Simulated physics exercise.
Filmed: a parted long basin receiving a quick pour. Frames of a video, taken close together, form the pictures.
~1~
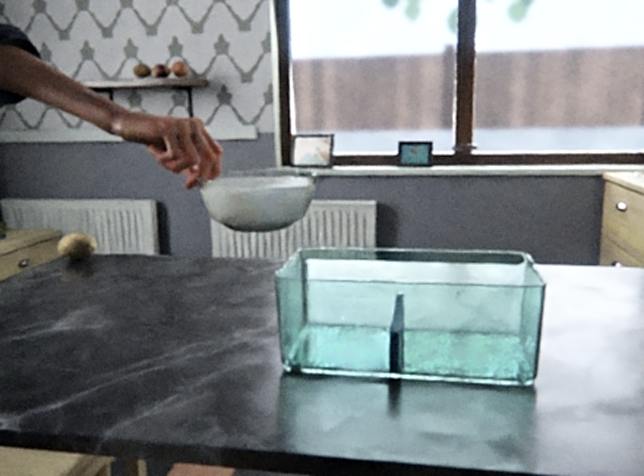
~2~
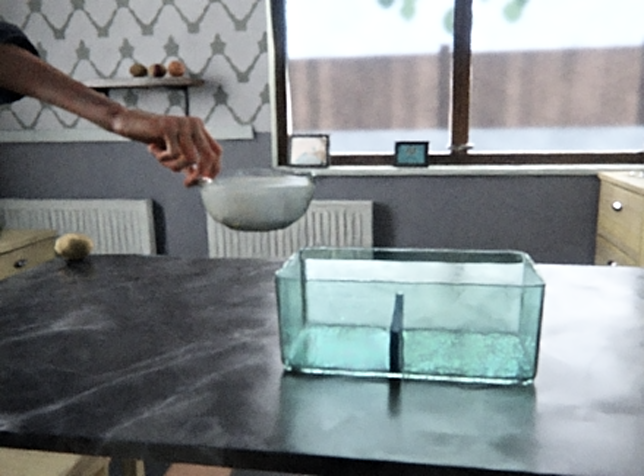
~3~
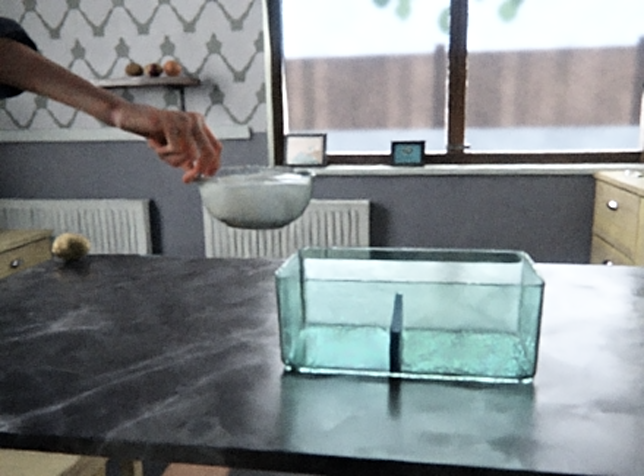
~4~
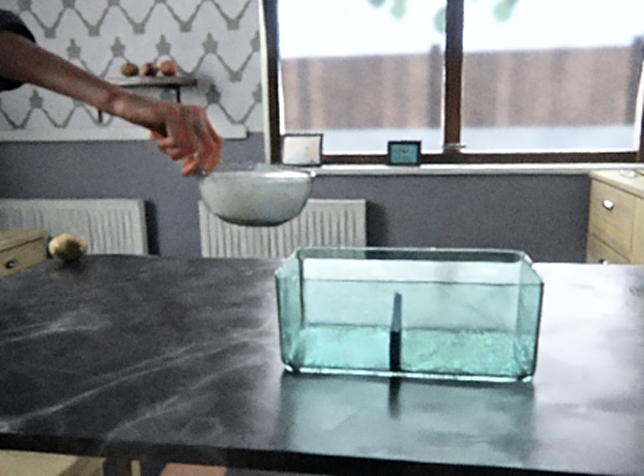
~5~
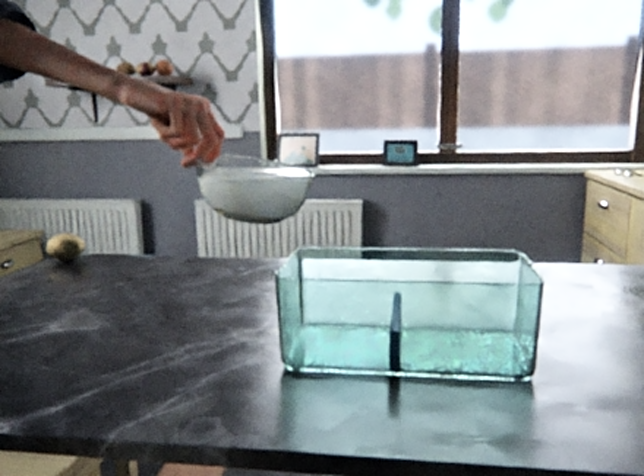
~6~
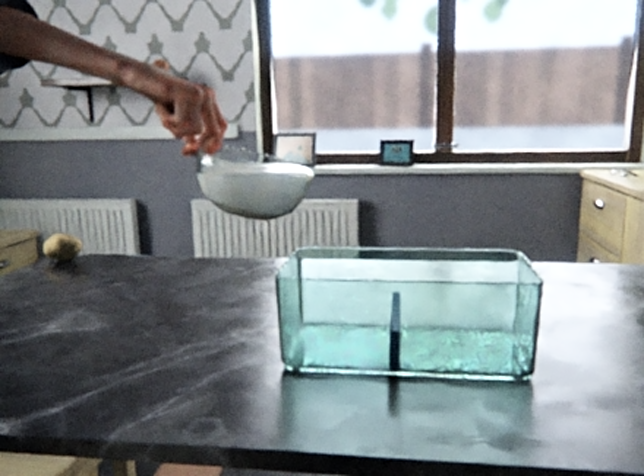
A hand slowly tilts a glass bowl rightward above a parted clear basin on a dark table.
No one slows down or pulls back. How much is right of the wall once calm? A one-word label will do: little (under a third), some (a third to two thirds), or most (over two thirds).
Some.
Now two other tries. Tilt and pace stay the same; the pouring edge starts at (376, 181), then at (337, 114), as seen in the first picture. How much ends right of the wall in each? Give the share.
You'd get around 95 per cent and then around 90 per cent.
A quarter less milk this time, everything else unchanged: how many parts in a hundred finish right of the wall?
Roughly 40 in a hundred.
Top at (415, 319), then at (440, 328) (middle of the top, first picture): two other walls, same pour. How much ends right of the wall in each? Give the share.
20 per cent first, then 10 per cent.
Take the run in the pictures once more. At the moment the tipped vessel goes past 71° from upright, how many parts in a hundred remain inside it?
About 35 %.
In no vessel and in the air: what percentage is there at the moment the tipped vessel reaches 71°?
Near 40 parts in a hundred.
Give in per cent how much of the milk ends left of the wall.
It is close to 45 per cent.
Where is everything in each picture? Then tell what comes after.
The first frame shows tilt 0°; pouring edge (314, 177); surface from (208, 183) to (313, 183); the long basin's rim runs from (288, 263) to (536, 269); the wall's top is at (398, 312).
The second frame shows tilt 1°; pouring edge (314, 177); surface from (207, 183) to (313, 183).
The third frame shows tilt 3°; pouring edge (313, 177); surface from (207, 180) to (312, 180).
The fourth frame shows tilt 6°; pouring edge (313, 177); surface from (205, 178) to (311, 178).
The fifth frame shows tilt 10°; pouring edge (312, 177); surface from (205, 173) to (312, 174).
The sixth frame shows tilt 15°; pouring edge (312, 177); surface from (204, 168) to (310, 173); 1 per cent is over the edge.
A moment on, the tilt is 71° and 36 per cent is still to pour, 21 is left of the wall and 1 right of it.
Next, the tilt is 103° and 1 per cent is still to pour, 39 is left of the wall and 52 right of it.
Then the tilt is 108° and 0 per cent is still to pour, 47 is left of the wall and 52 right of it.
Later the tilt is 108° and 0 per cent is still to pour, 47 is left of the wall and 52 right of it.
Finally, 47 per cent lies left of the wall, 52 right of it and 1 outside.
